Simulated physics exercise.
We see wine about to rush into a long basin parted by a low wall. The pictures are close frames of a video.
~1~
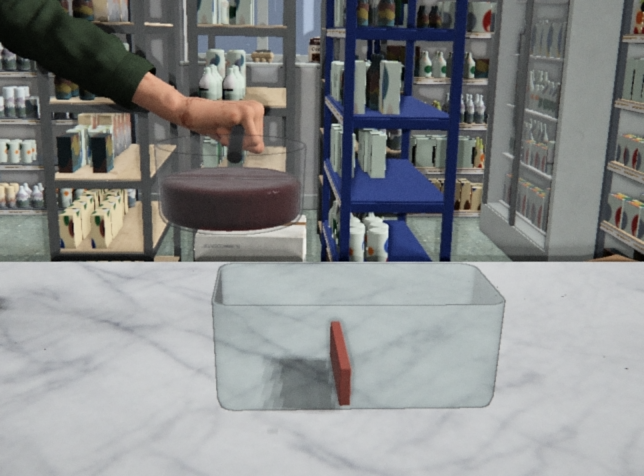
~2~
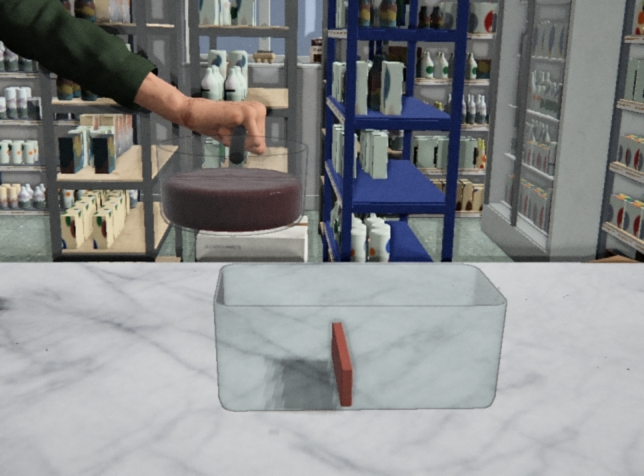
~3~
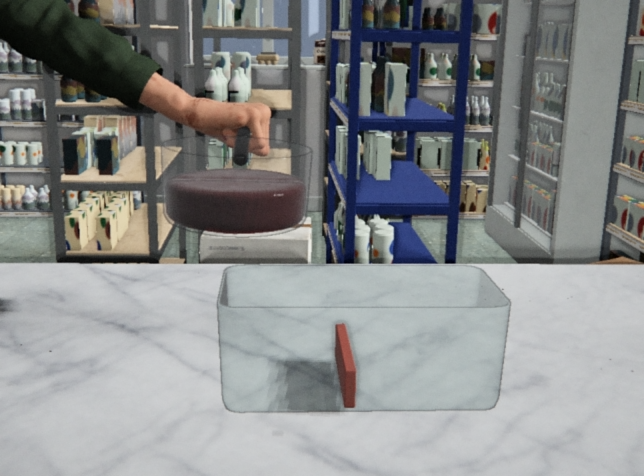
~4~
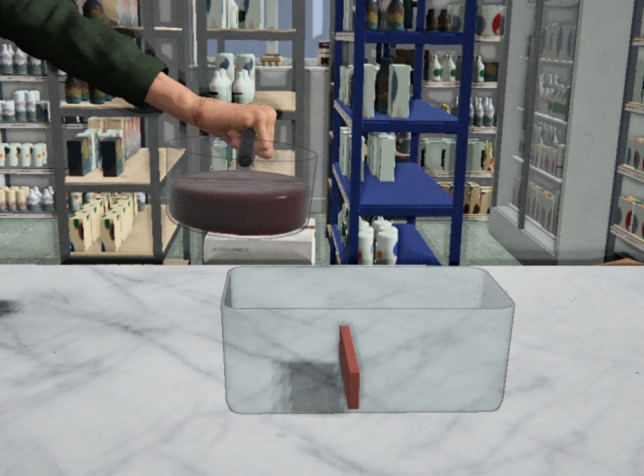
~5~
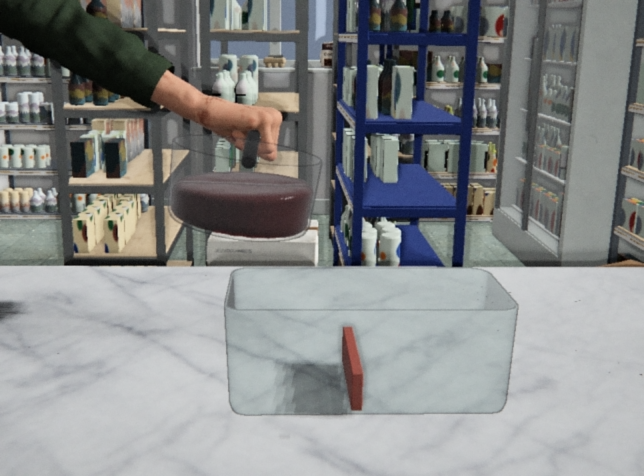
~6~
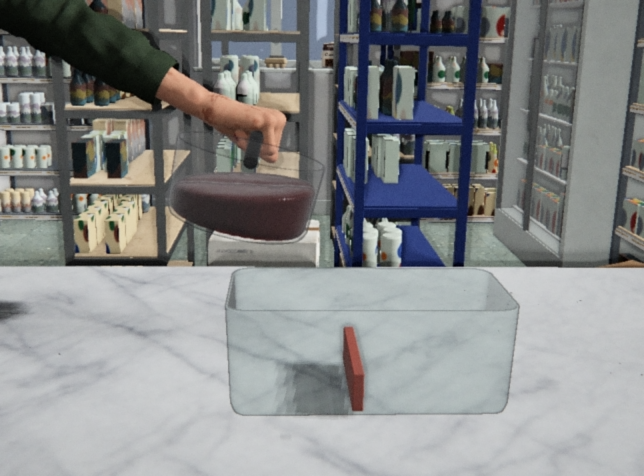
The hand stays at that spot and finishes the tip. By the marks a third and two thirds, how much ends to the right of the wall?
In the end between a third and two thirds is right of the wall.
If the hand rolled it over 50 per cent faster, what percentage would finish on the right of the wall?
Some 40 per cent.
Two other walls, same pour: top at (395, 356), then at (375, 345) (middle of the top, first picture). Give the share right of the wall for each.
Near 15 % and 5 %.
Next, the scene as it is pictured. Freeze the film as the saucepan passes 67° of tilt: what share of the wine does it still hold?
It comes to 65 per cent or so.
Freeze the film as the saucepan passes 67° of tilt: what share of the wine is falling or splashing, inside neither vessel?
Roughly 25 in a hundred.
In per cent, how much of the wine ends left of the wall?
Some 50 per cent.
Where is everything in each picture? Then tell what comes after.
In the first picture, it leans 0°; its right rim is at (305, 147); the wine meets the walls at (161, 178) and (301, 179); the long basin's rim runs from (217, 285) to (490, 284); the wall's top is at (340, 345).
In the second picture, it leans 1°; its right rim is at (307, 149); the wine meets the walls at (163, 179) and (303, 180).
In the third picture, it leans 2°; its right rim is at (311, 152); the wine meets the walls at (167, 180) and (306, 182).
In the fourth picture, it leans 5°; its right rim is at (316, 157); the wine meets the walls at (171, 181) and (310, 184).
In the fifth picture, it leans 8°; its right rim is at (321, 163); the wine meets the walls at (173, 182) and (314, 186).
In the sixth picture, it leans 12°; its right rim is at (323, 169); the wine meets the walls at (174, 182) and (315, 187).
A moment on, the saucepan is tipped part way and 66 per cent is still to pour, 2 is left of the wall and 5 right of it.
Next, the saucepan is tipped right over and 13 per cent is still to pour, 30 is left of the wall and 49 right of it.
Then the saucepan is tipped right over and 0 per cent is still to pour, 50 is left of the wall and 49 right of it.
Later the saucepan is tipped right over and 0 per cent is still to pour, 50 is left of the wall and 49 right of it.
Finally, 50 per cent lies left of the wall, 49 right of it and 0 outside.
